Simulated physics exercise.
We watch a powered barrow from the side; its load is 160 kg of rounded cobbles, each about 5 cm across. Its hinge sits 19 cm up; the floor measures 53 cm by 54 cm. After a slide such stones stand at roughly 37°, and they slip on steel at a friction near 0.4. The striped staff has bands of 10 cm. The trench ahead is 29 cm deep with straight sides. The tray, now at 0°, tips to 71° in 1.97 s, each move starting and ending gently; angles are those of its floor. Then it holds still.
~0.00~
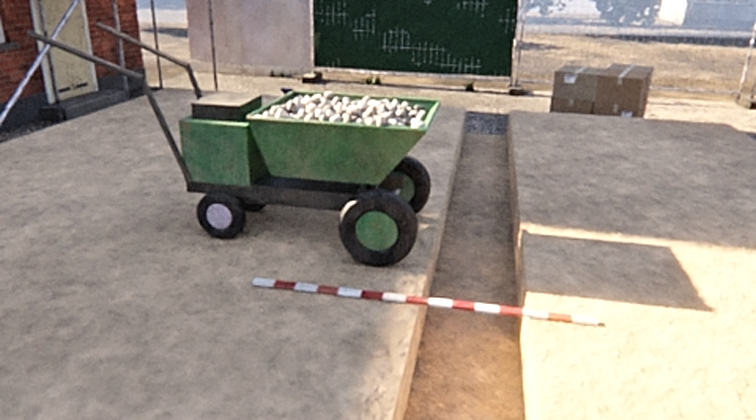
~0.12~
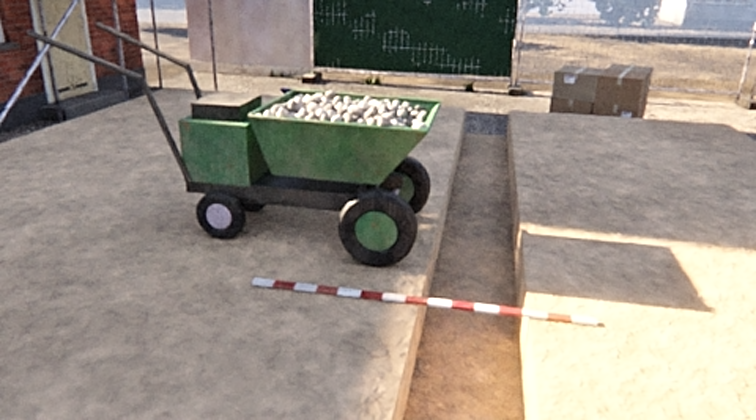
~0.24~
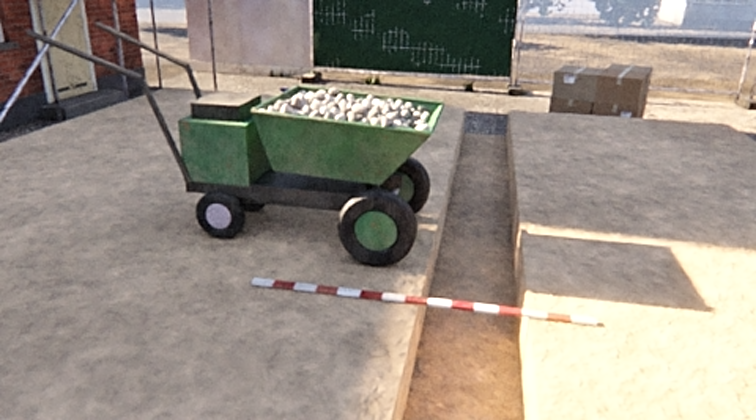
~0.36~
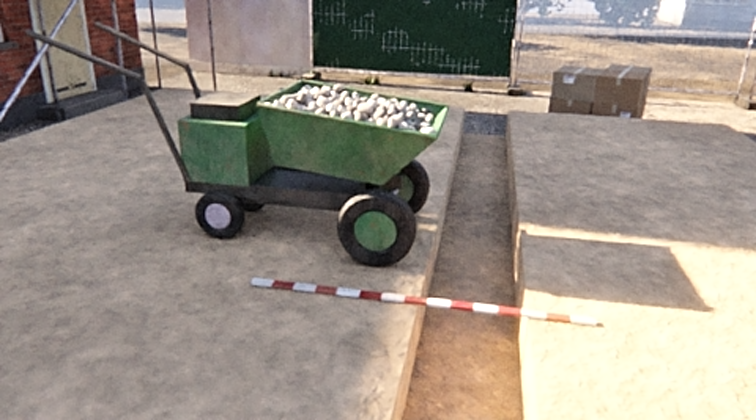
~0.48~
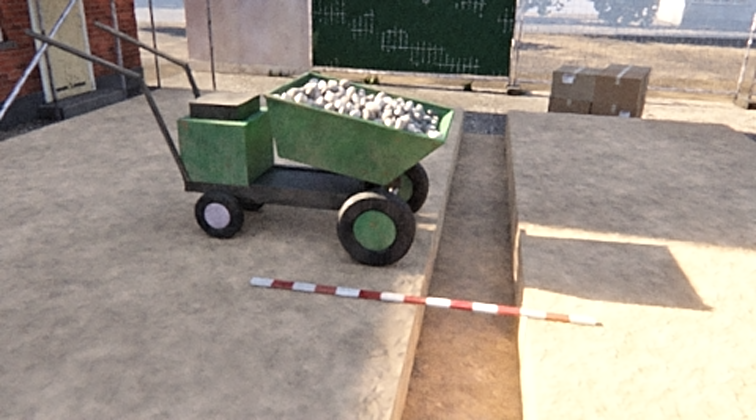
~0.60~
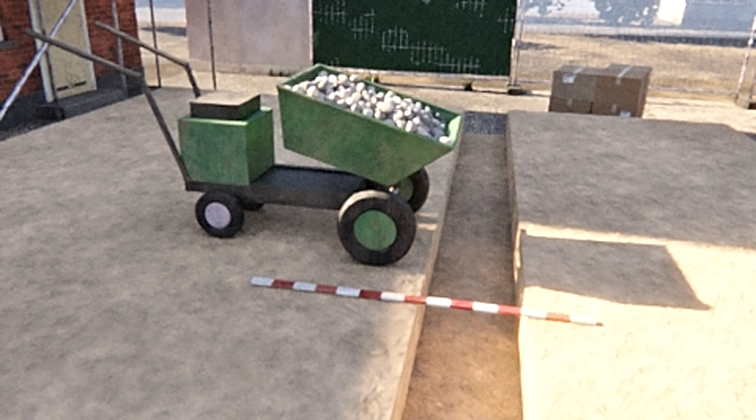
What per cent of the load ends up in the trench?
About 65 per cent.
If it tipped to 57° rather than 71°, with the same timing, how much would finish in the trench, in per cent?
It would be near 45 per cent.
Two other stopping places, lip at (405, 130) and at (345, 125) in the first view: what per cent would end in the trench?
About 90 and 100 per cent.
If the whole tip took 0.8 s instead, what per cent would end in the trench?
It would be near 50 per cent.
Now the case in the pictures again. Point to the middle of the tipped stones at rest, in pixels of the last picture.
Near (505, 278).
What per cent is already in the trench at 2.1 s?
Some 30 per cent.
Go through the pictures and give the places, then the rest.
The first picture shows lip at (426, 131), floor tilted 0°, highest stones at (342, 105).
The second picture shows lip at (428, 132), floor tilted 1°, highest stones at (337, 104); the stones move at 0.1 m/s on average.
In the third picture, the tray is at 3°, its lip at (431, 134); the top of the load is at (322, 99); the stones move at 0.2 m/s on average.
In the fourth picture, the tray is at 6°, its lip at (437, 137); the top of the load is at (320, 95); the stones move at 0.3 m/s on average.
In the fifth picture, the tray is at 11°, its lip at (444, 142); the top of the load is at (322, 87); the stones move at 0.3 m/s on average.
The sixth picture shows lip at (453, 149), floor tilted 16°, highest stones at (329, 82); the stones move at 0.4 m/s on average.
After 1.5 s the floor is at 60°; 99 % in the tray, 1 % in the trench; the foremost stones are at (510, 218).
After 2.1 s the floor is at 71°; 43 % in the tray, 28 % in the trench, 29 % past the trench; the foremost stones are at (625, 259).
After 2.4 s the floor is at 71°; 21 % in the tray, 43 % in the trench, 36 % past the trench; the foremost stones are at (684, 270).
After 4.4 s the floor is at 71°; 0 % in the tray, 65 % in the trench, 35 % past the trench; the foremost stones are at (715, 285).
